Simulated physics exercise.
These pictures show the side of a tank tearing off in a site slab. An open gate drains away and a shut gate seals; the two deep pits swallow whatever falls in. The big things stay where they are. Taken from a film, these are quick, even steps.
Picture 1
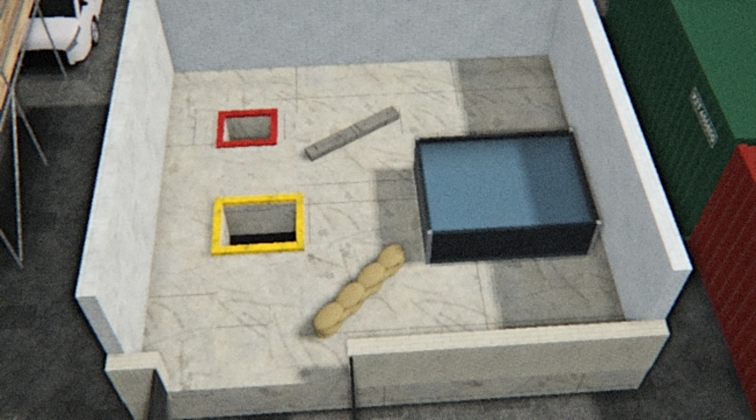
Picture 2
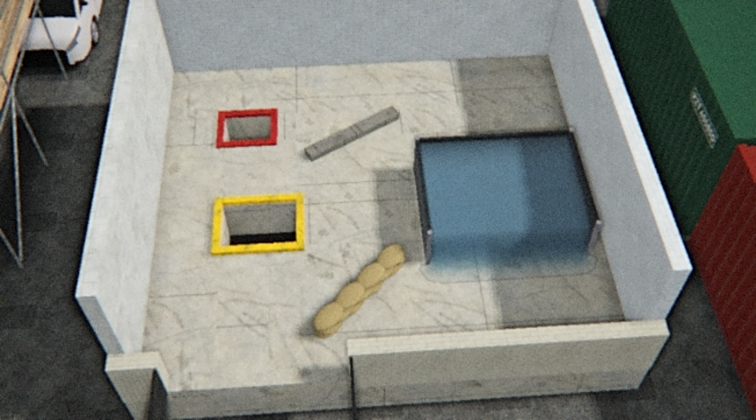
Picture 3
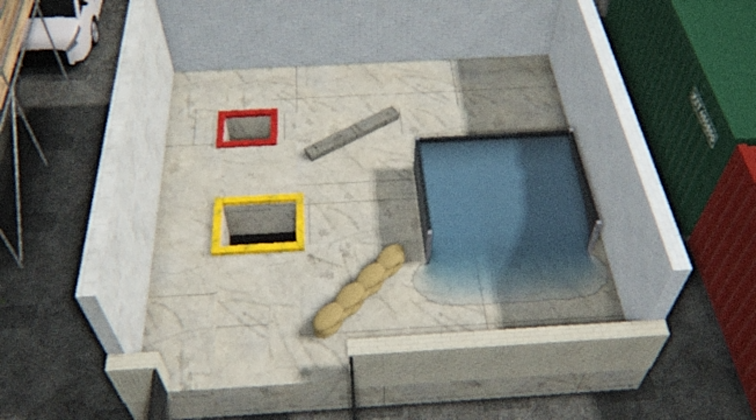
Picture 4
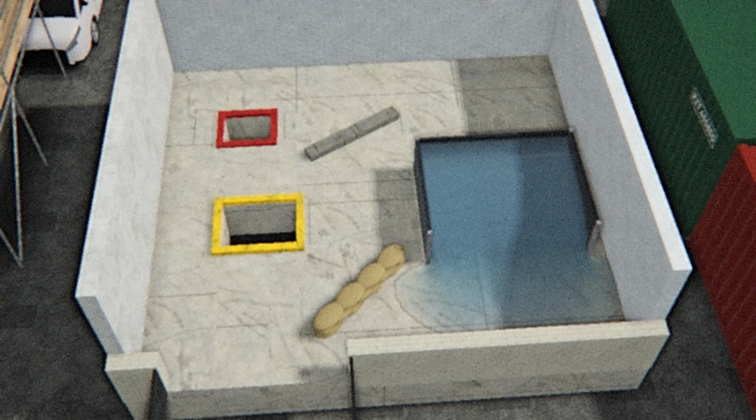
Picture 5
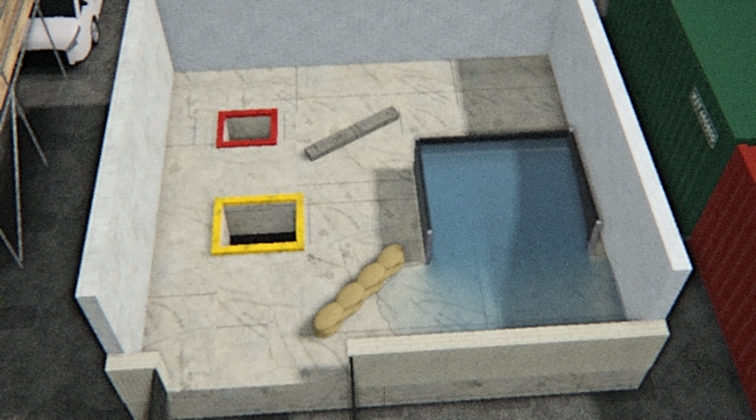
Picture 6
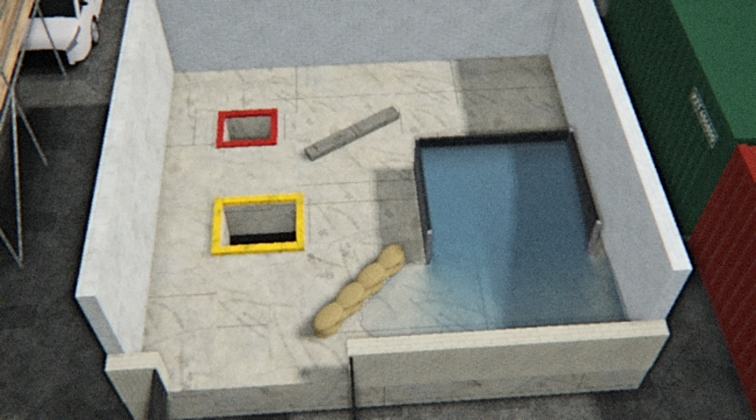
A dark tank's front side gives way and blue water spreads across the walled slab.
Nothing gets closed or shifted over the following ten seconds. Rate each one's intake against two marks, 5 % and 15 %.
Ratings: Gate - above the 15 % mark; red pit - below the 5 % mark; yellow pit - below the 5 % mark.
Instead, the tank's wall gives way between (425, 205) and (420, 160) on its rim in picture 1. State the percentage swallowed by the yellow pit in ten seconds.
About 15 percent ends up in the yellow pit, by my reckoning.
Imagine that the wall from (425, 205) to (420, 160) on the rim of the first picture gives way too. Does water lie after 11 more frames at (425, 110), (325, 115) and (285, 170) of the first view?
First spot spared, second spot spared, third spot submerged.
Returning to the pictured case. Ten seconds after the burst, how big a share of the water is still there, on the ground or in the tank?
I'd say roughly 78 percent.
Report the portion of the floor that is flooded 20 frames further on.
About 35 per cent.
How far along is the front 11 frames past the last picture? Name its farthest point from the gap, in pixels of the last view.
Somewhere close to (177, 375).
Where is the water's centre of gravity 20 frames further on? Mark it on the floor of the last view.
Somewhere near (476, 271).
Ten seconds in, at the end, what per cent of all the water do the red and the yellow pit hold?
First 0 %, then 0 %.
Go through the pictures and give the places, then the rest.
The first frame shows still water in the water tank at (504, 183).
In the second frame, the front is at (424, 267), out from the gap at (510, 246).
In the third frame, water pours out at (510, 248) and has run to (419, 284).
In the fourth frame, water pours out at (509, 250) and has run to (410, 308).
In the fifth frame, the front is at (396, 329), out from the gap at (509, 250).
In the sixth frame, the front is at a hidden place, out from the gap at (509, 250).
A moment on, water covers 20 % of the floor; the gate 0 %, the red pit 0 %, the yellow pit 0 %.
Next, water covers 25 % of the floor; the gate 1 %, the red pit 0 %, the yellow pit 0 %.
Then, water covers 35 % of the floor; the gate 8 %, the red pit 0 %, the yellow pit 0 %.
Later, water covers 65 % of the floor; the gate 16 %, the red pit 0 %, the yellow pit 0 %.
In the end, water covers 90 % of the floor; the gate 22 %, the red pit 0 %, the yellow pit 0 %.
